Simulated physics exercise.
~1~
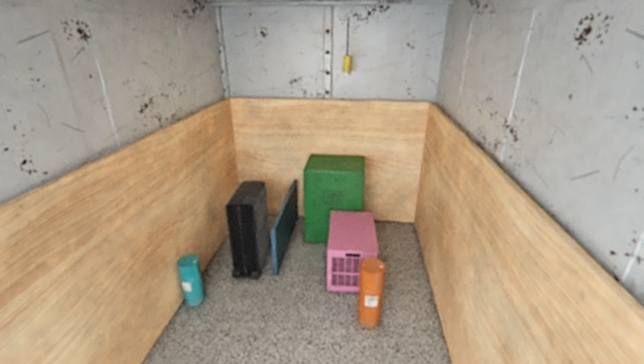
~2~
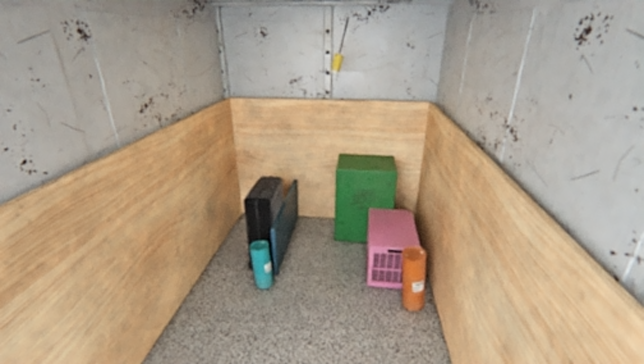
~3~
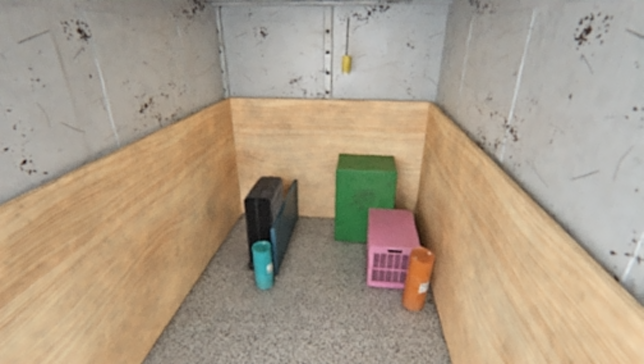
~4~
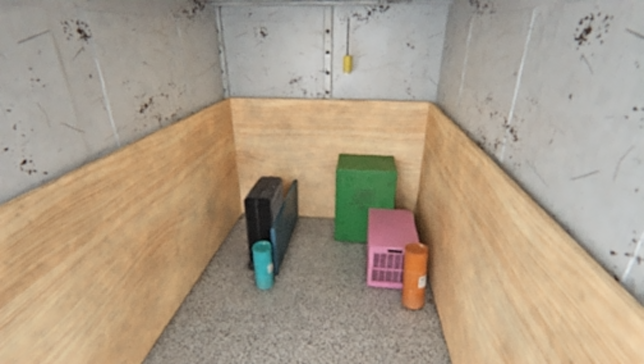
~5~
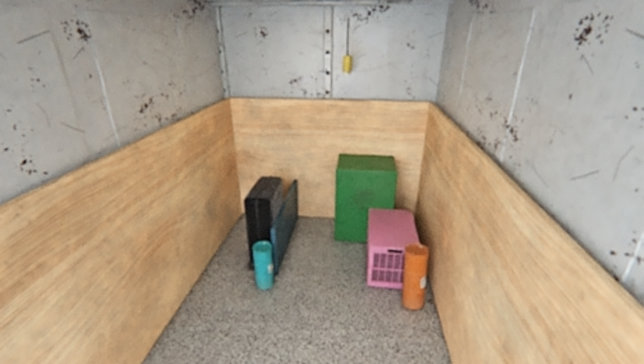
Canisters, a pink chest, a green box and a black case shifting right in a van's load bay, then staying upright.
